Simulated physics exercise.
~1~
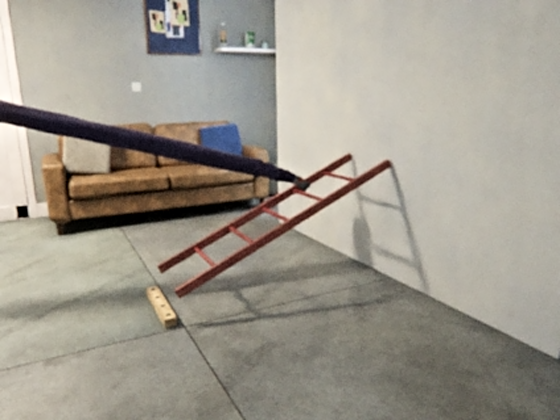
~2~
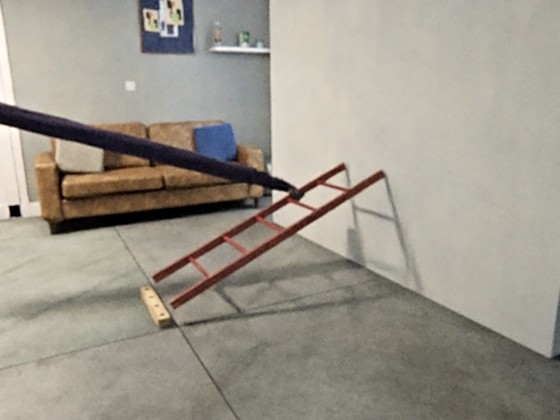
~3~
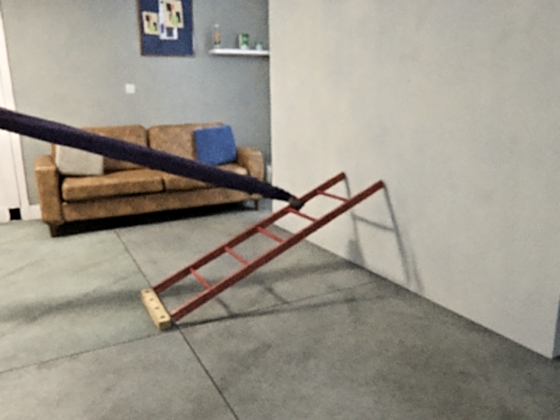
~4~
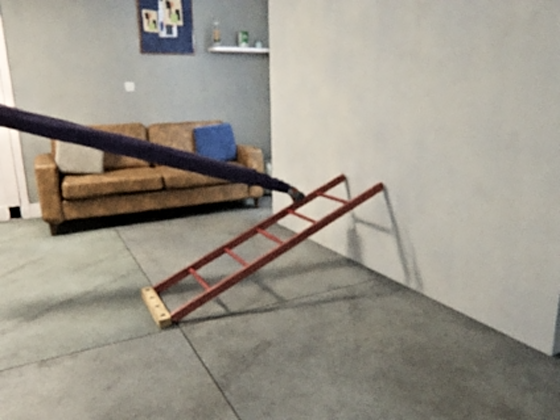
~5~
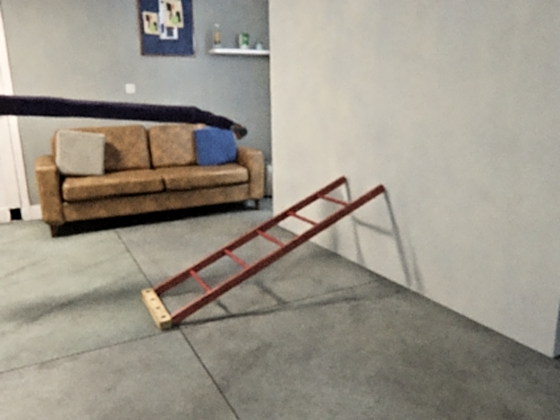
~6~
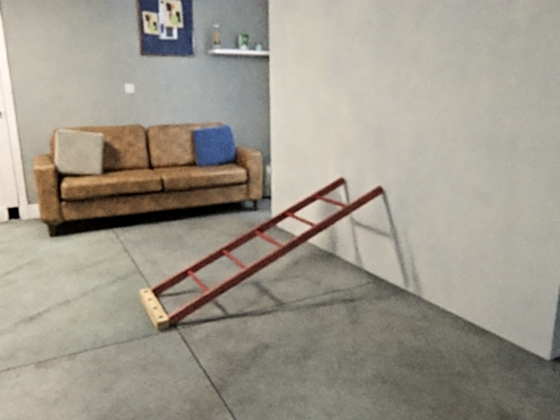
To begin with, a long dark arm reaches in from the left and holds a small red ladder at a slant beside a pale wall, with a brown sofa behind. A short wooden batten lies on the grey floor near the ladder's feet. The arm lowers the ladder a little, until its feet settle against the batten and its top rests on the wall. The arm then lets go, lifts away and draws back out of view to the left. The feet do not slip, and the ladder stays leaning, still, against the wall.
